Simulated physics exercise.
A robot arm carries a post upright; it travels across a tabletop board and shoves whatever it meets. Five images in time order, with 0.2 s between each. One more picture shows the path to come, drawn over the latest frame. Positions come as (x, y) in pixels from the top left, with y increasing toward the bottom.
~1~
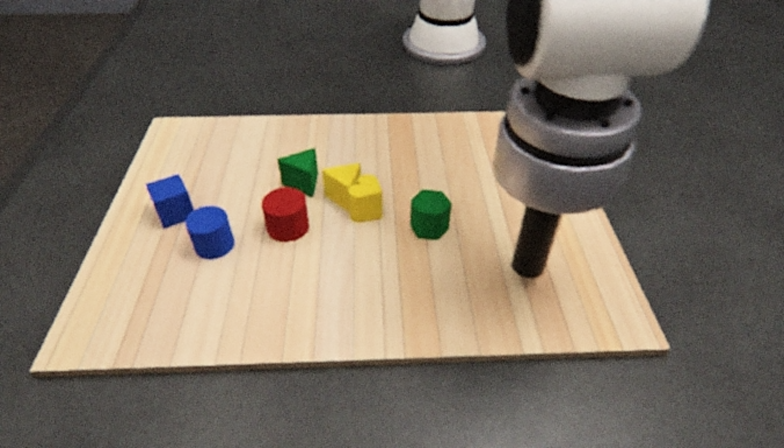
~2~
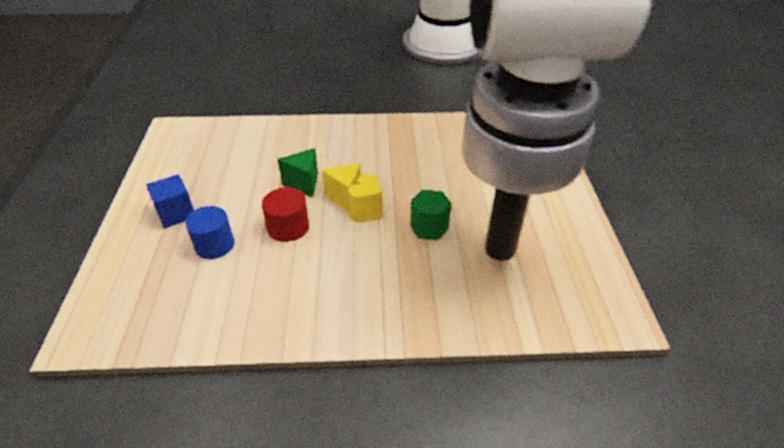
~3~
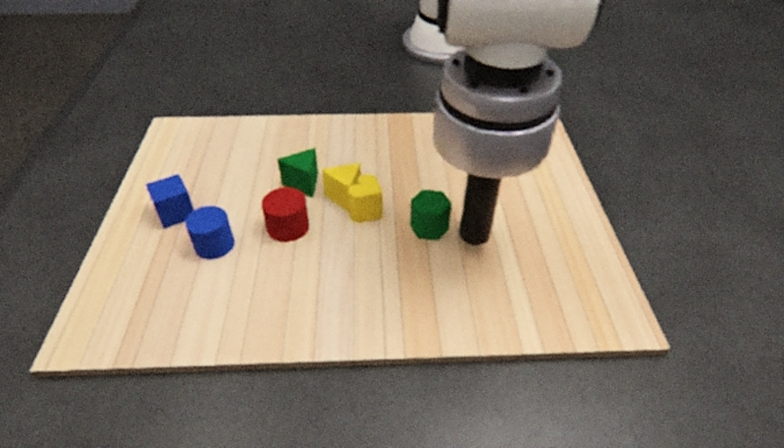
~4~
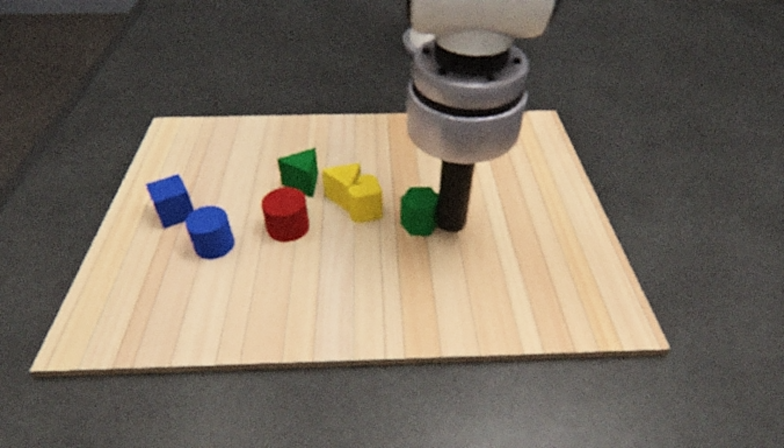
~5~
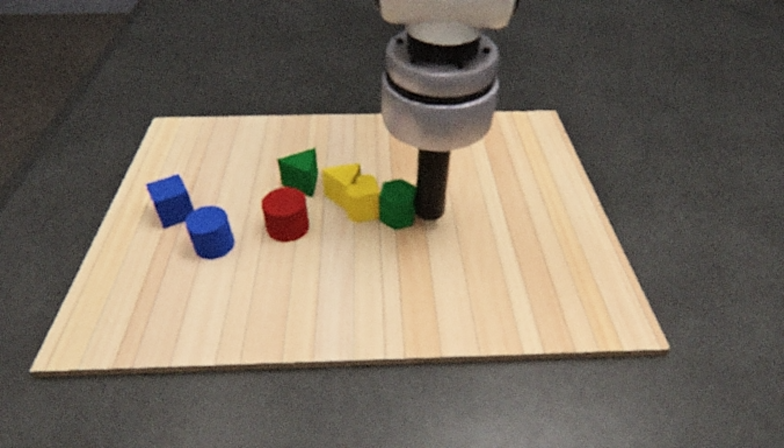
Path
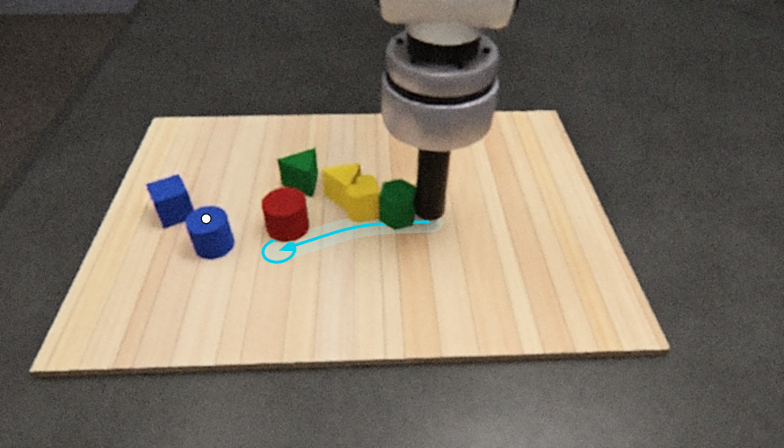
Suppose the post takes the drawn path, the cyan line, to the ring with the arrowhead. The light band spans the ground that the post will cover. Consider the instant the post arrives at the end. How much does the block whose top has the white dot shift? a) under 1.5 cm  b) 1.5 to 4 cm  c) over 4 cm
The correct letter is a.
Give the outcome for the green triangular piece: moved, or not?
My prediction: It moves.
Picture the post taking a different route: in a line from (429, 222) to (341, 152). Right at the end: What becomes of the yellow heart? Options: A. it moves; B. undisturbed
My answer is option A.
The drawn path runs from (429, 222) over (353, 228) to (279, 250); the dot is on the blue disc.
What follows on the original path. One third of the way, post at (378, 213); yellow triangular piece at (324, 165), turned 60° clockwise; yellow heart at (317, 184), turned 25° clockwise; green hexagon at (346, 192).
Two thirds of the way, post at (326, 224); red disc at (261, 203); green triangular piece at (294, 154), turned 25° clockwise; yellow triangular piece at (317, 160), turned 80° clockwise; yellow heart at (291, 174), turned 65° clockwise; green hexagon at (302, 193), turned 40° clockwise.
At the end, post at (277, 239); blue square piece not moved; blue disc not moved; red disc at (255, 203); green triangular piece at (295, 154), turned 25° clockwise; yellow triangular piece at (317, 160), turned 80° clockwise; yellow heart at (289, 173), turned 70° clockwise; green hexagon at (297, 193), turned 50° clockwise.
